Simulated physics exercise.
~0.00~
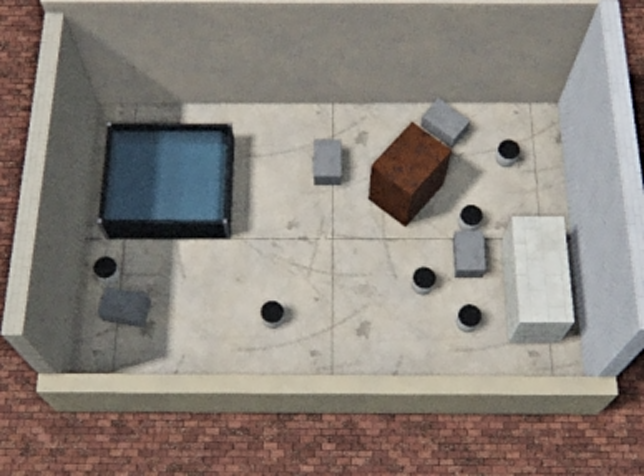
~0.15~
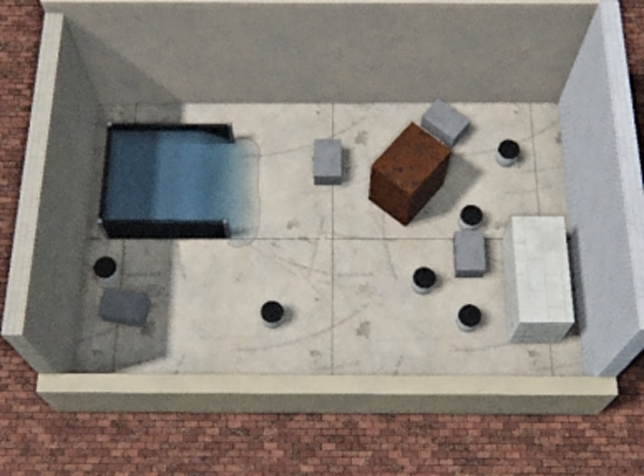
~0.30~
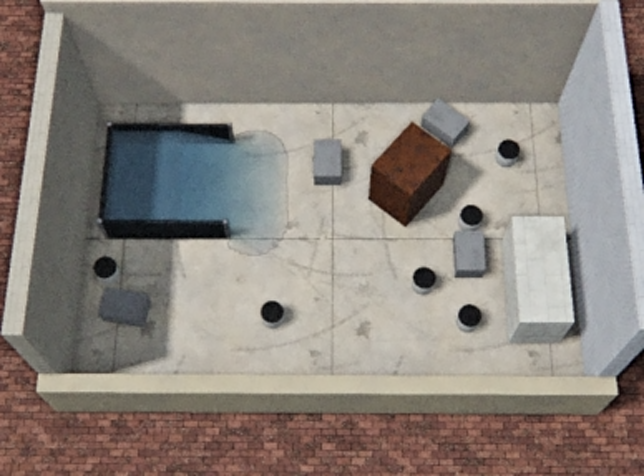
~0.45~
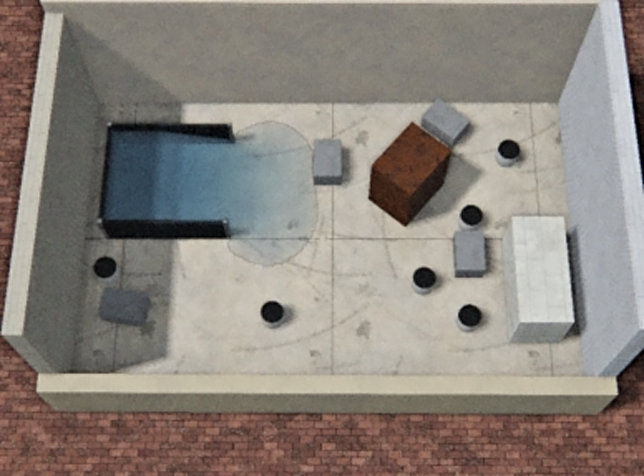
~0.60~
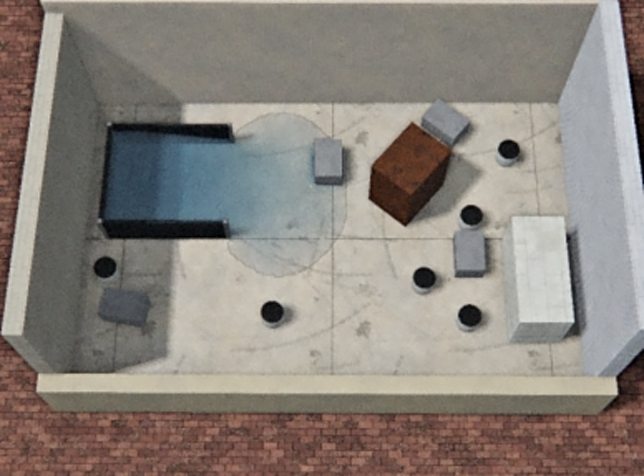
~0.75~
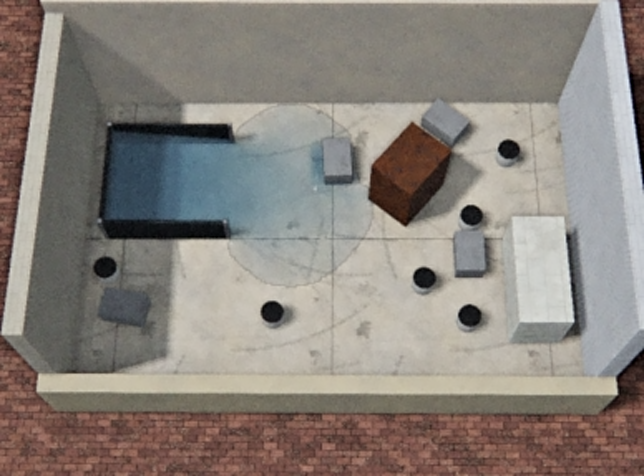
Water pouring from the open right side of a tank, spreading across a walled court floor and nudging a grey block rightward.
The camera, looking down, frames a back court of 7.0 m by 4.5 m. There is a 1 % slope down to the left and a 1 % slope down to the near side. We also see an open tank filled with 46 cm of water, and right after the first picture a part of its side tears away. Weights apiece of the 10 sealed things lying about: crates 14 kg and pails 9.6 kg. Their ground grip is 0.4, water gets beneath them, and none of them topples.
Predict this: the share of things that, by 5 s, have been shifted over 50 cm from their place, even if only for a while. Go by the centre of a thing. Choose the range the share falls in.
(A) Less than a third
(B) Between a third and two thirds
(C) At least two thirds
(B) Between a third and two thirds.
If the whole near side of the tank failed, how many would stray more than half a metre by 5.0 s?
That gives 3 of them.
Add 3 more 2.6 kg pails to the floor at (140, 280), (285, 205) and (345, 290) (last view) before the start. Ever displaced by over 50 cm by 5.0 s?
Result, in sequence: Below the mark / above the mark / above the mark.
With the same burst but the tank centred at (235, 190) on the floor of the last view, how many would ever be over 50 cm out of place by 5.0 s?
Then the count would be 5.
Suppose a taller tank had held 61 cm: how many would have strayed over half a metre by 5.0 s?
You'd get 5 in that case.
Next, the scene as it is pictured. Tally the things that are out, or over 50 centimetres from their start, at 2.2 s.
Result: 1.
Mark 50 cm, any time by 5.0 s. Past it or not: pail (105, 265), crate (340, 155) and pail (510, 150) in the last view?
The first is inside the limit, the second beyond the limit, and the third beyond the limit.
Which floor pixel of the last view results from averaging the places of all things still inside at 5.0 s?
Mean position approx. (399, 273).
After 1.1 s 1 of 10 are over 50 cm from their spots; 0 afloat.
After 2.2 s 1 of 10 are over 50 cm from their spots; 1 afloat.
After 3.5 s 5 of 10 are over 50 cm from their spots; 1 afloat.
After 5.0 s 5 of 10 are over 50 cm from their spots, and 5 have been at some point; 2 afloat.
